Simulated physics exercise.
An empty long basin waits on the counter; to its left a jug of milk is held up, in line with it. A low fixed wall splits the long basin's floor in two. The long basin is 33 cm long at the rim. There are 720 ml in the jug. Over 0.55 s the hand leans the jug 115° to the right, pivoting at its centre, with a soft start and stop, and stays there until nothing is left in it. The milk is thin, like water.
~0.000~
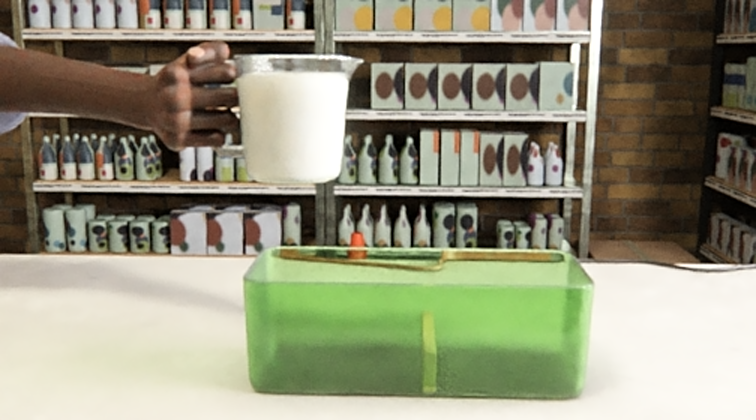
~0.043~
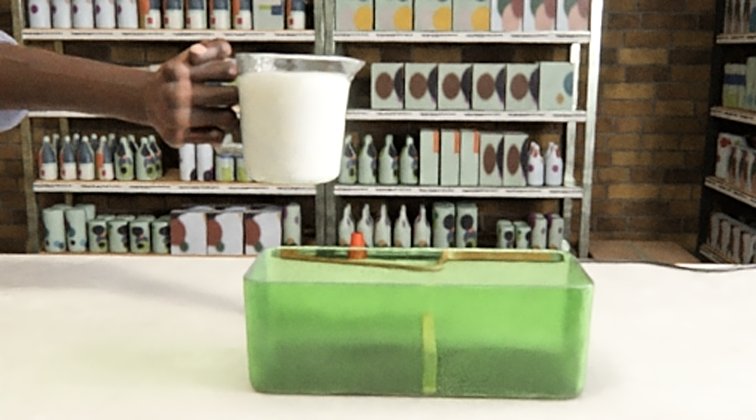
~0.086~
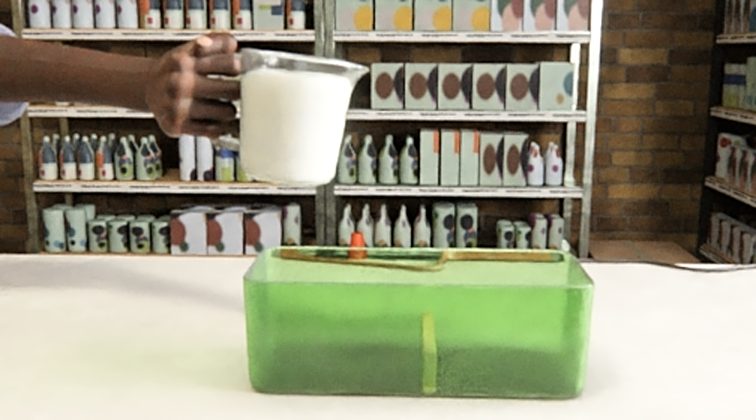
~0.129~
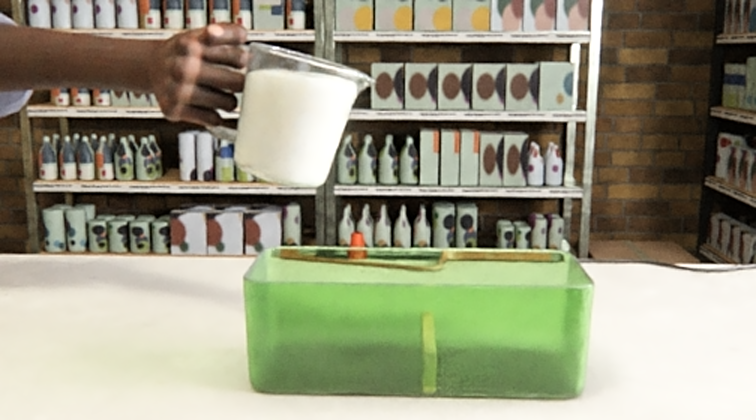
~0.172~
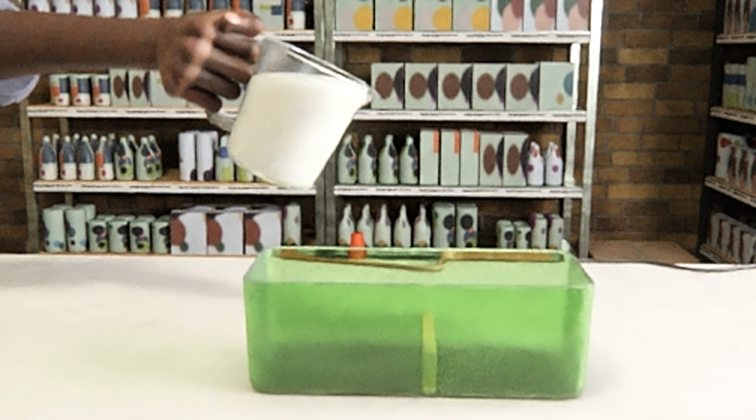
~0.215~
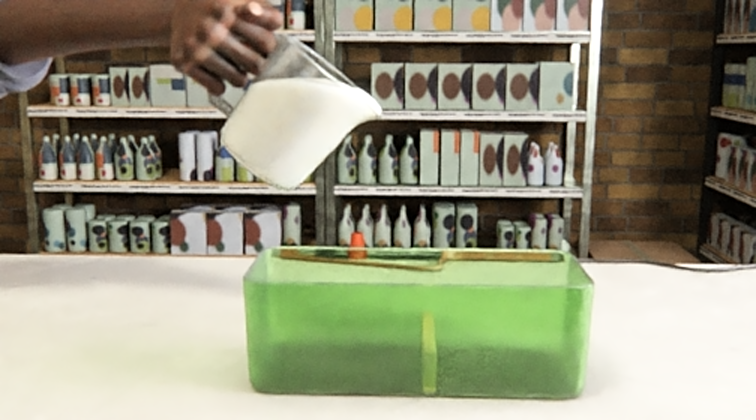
The clip opens on a hand holding a clear jug of white milk, upright, above a long green translucent basin on a pale counter, with stocked shelves behind. The hand leans the jug to the right, barely at first and then more steeply, and the milk shifts toward the spout while the basin stays still.
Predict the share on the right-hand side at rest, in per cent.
Roughly 26 per cent is past the wall.
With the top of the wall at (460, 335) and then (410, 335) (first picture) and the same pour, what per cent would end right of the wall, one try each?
First 10, then 50 per cent.
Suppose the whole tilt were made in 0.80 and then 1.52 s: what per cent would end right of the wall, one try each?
First 40, then 60 per cent.
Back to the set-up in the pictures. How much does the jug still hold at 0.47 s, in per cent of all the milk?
Some 42 per cent.
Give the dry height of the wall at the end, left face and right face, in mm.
Some 20 mm on the left and 30 mm on the right.
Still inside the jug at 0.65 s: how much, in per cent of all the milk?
Some 5 per cent.
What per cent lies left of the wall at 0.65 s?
Near 58 in a hundred.
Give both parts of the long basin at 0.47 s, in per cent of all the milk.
Left about 9, right about 18.
After 0.47 s the tilt is 108° and 42 per cent is still to pour, 9 is left of the wall and 19 right of it.
After 0.65 s the tilt is 115° and 5 per cent is still to pour, 59 is left of the wall and 25 right of it.
After 0.84 s the tilt is 115° and 0 per cent is still to pour, 65 is left of the wall and 25 right of it.
After 1.05 s the tilt is 115° and 0 per cent is still to pour, 66 is left of the wall and 26 right of it.
In the end 66 per cent lies left of the wall, 26 right of it and 8 outside.
